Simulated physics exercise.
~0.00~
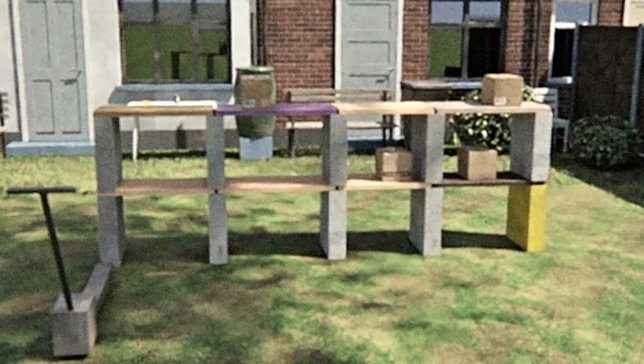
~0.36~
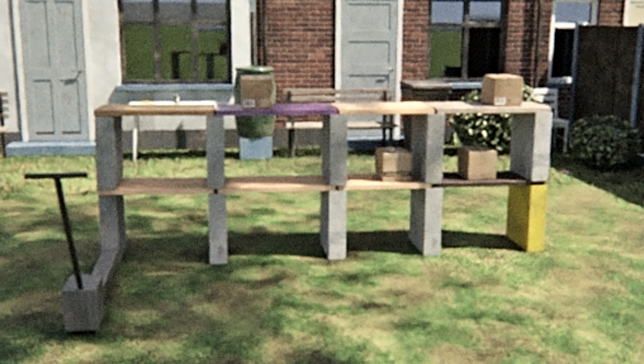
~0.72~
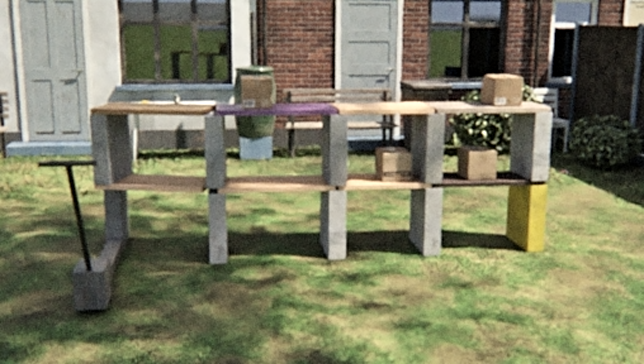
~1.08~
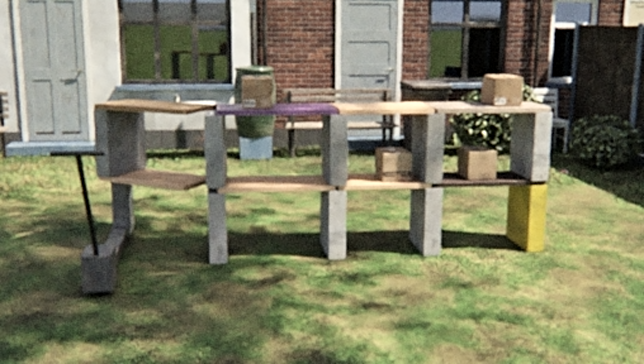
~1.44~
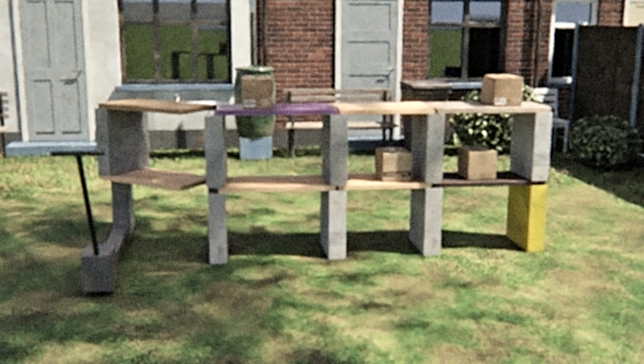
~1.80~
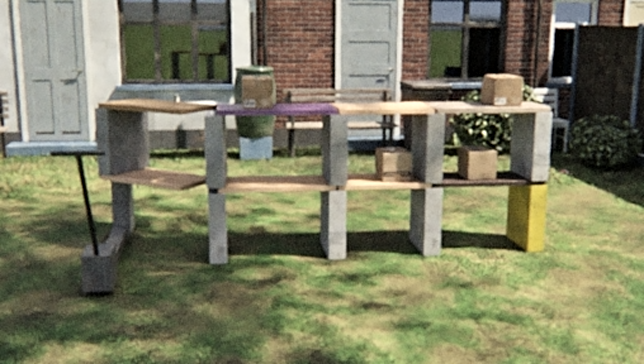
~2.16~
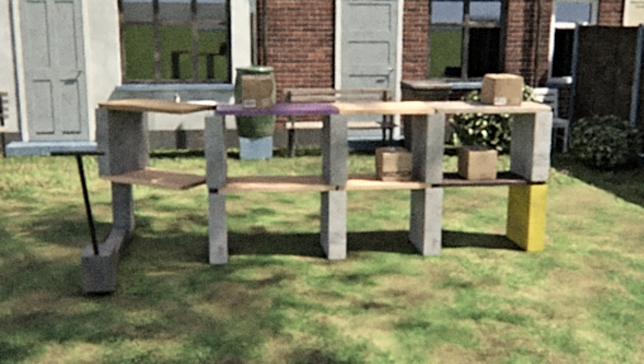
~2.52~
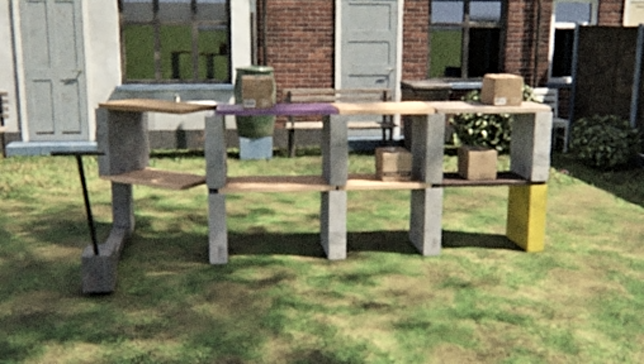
The footage shows a two-tier row of grey blocks and loose boards on a lawn, where a long-handled block tool pushes in at the lower left upright, shifting it and skewing the left-end boards slightly before stopping, with the shelving, cartons, purple board and yellow upright still standing.
